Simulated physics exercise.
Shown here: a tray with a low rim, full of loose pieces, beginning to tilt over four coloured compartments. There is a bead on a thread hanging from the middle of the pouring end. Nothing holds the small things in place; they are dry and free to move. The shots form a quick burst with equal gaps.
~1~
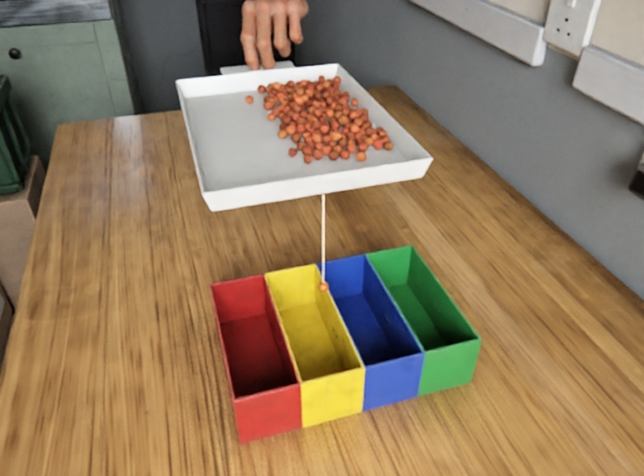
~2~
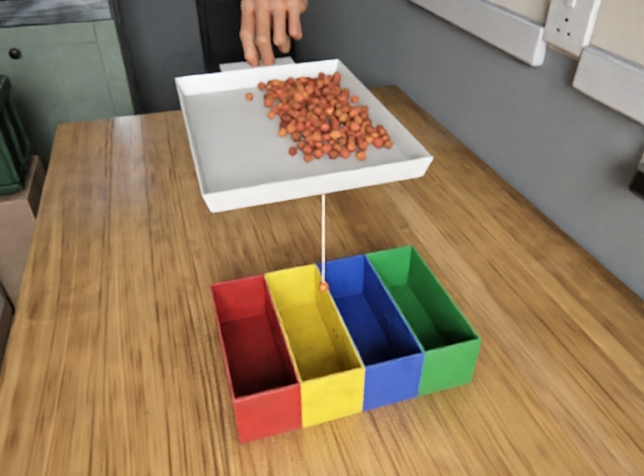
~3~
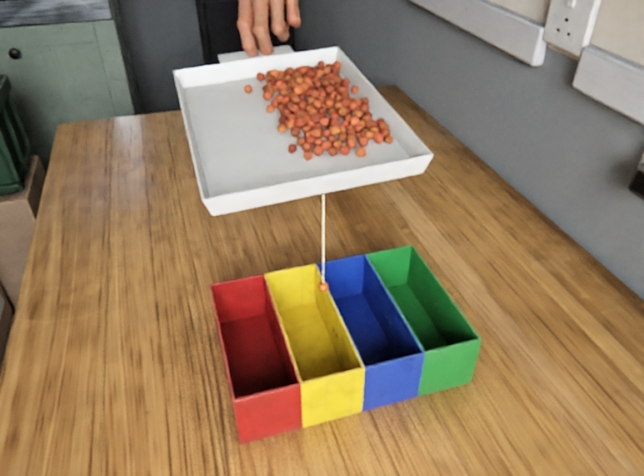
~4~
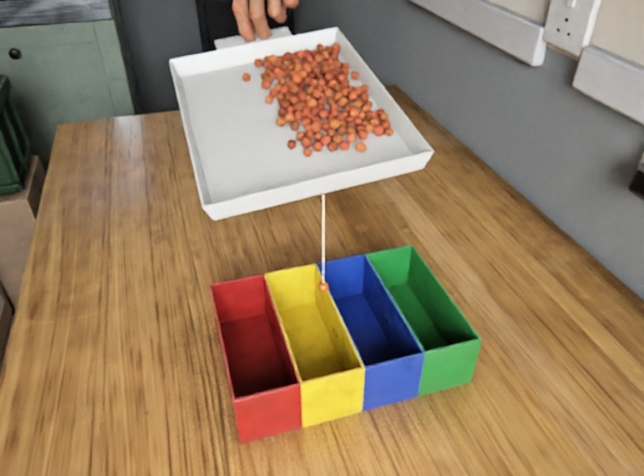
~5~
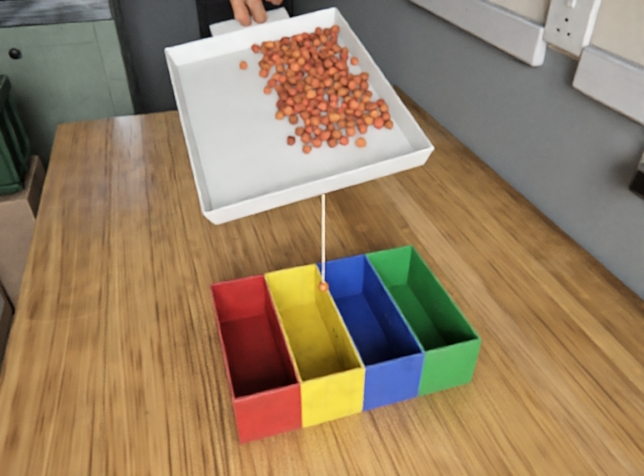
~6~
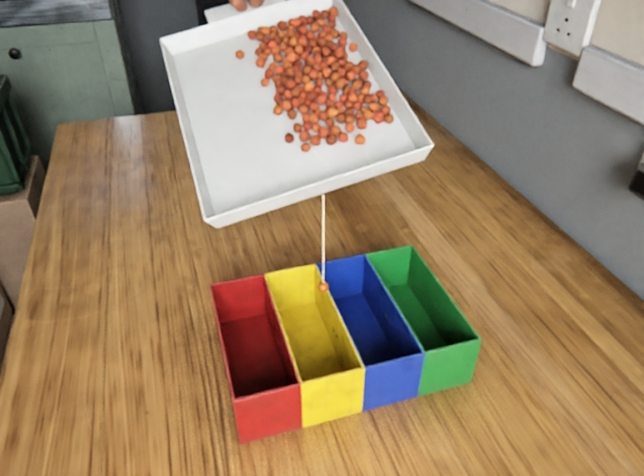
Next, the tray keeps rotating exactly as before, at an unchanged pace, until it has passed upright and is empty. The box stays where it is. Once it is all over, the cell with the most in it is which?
It is the red cell that has the most.
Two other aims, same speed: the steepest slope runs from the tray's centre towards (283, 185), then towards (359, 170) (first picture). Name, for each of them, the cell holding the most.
Try 1 - the cell in red / try 2 - green.
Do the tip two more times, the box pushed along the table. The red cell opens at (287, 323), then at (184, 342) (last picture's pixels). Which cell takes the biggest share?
You'd see the red one win the first time and the yellow one win the second.
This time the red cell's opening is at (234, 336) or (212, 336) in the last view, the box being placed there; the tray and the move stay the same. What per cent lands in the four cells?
About 80 per cent, then about 100 per cent.
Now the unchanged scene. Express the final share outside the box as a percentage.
Near 30 in a hundred.
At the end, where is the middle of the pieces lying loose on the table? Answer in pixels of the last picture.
My estimate puts the centre near (155, 409).
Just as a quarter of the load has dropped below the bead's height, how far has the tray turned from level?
About 80° of tilt.
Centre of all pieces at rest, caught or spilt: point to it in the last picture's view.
Last view, resting centre - approx. (245, 363).
Just after the last frame, tray tipped steeply; the larger part on the tray; about a tenth falling or outside the box.
A moment on, tray tipped past a quarter turn; roughly half on the tray; roughly a quarter in the red cell; roughly a quarter falling or outside the box.
Further on, tray tipped past a quarter turn; roughly two thirds in the red cell; about a tenth in the yellow cell; roughly a quarter falling or outside the box.
When it is over, tray tipped past a quarter turn; roughly two thirds in the red cell; about a tenth in the yellow cell; not one in the blue cell; not one in the green cell; roughly a quarter outside the box.
